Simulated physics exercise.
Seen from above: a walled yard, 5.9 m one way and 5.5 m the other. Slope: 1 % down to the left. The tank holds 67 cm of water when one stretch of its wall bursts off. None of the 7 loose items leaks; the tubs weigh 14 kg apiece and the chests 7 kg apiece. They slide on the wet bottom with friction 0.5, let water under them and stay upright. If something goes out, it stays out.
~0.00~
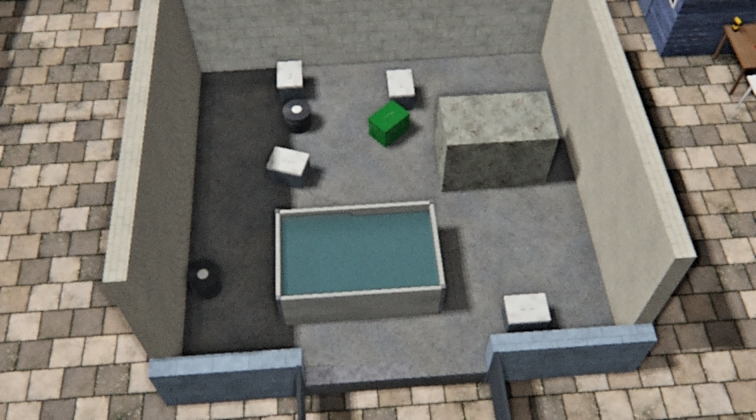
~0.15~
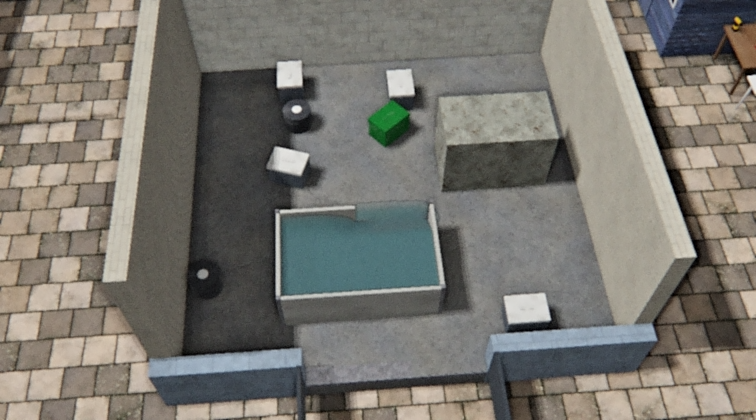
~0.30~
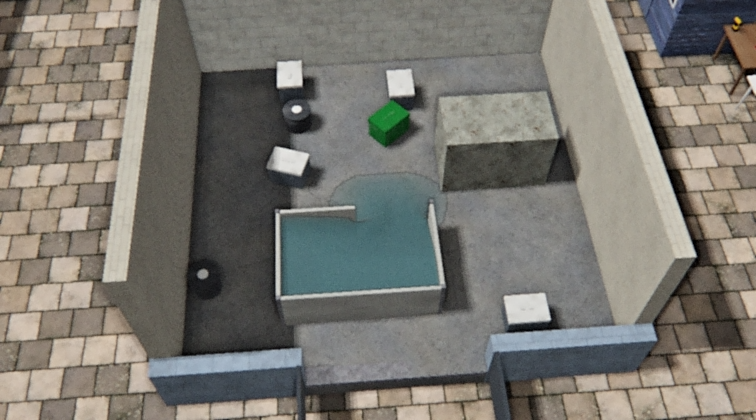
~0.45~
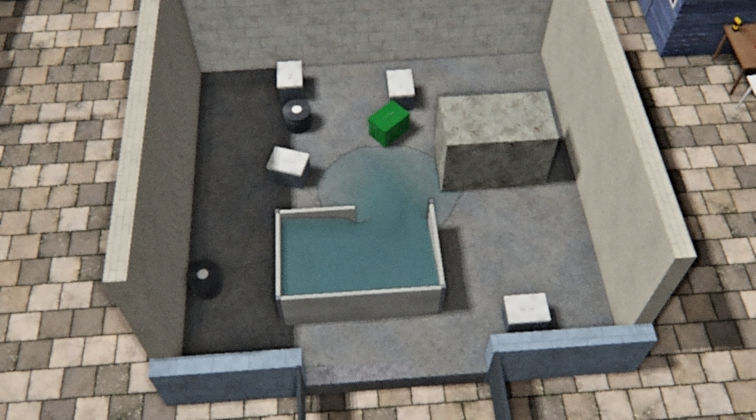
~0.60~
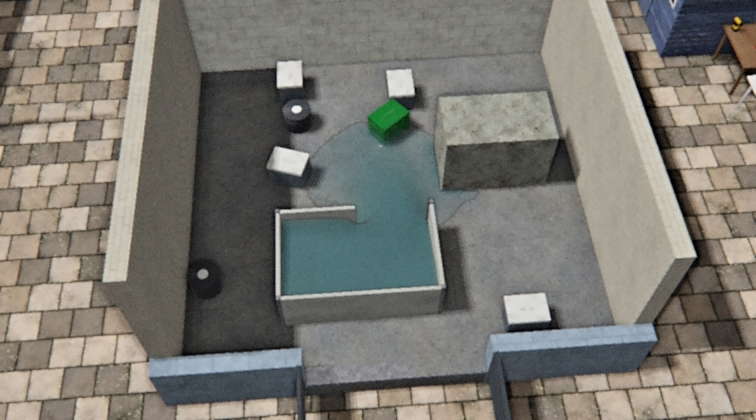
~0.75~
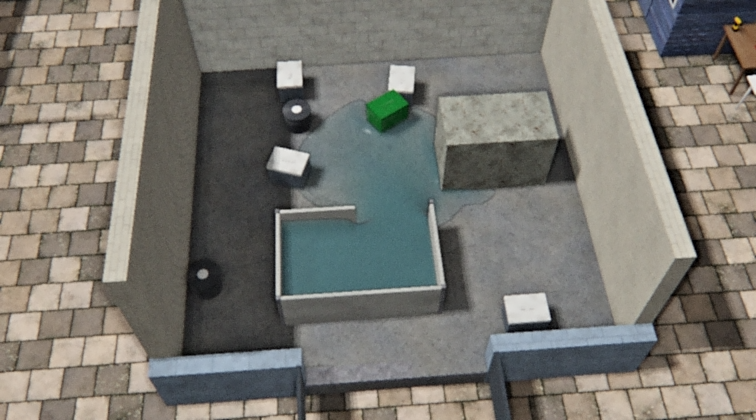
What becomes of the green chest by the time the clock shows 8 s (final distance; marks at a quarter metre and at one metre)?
My guess: The green chest ends up over a metre off.
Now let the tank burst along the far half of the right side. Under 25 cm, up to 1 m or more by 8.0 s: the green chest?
My answer is that the green chest remains put.
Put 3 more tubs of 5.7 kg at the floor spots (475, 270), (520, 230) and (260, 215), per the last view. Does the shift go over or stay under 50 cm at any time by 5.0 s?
Listed order gives within the limit, within the limit, within the limit.
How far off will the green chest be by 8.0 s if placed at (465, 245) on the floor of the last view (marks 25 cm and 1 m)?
What happens is that it keeps still.
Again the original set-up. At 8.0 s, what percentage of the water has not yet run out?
98 % or so.
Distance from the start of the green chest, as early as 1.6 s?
Displacement by then near 140 cm.
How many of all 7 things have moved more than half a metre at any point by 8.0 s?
Counting them up, I find 7.
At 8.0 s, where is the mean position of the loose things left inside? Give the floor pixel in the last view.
Mean floor pixel: About (332, 260).
After 1.6 s the green chest is near (357, 49), 1.5 m from its start, afloat; 0 of 7 are out; 2 afloat.
After 3.6 s the green chest is near (225, 79), 2.8 m from its start, afloat; 0 of 7 are out; 3 afloat.
After 5.6 s the green chest is near (248, 189), 2.5 m from its start, afloat; 0 of 7 are out; 3 afloat.
After 8.0 s the green chest is near (260, 296), 3.7 m from its start, afloat; 0 of 7 are out; 6 afloat.
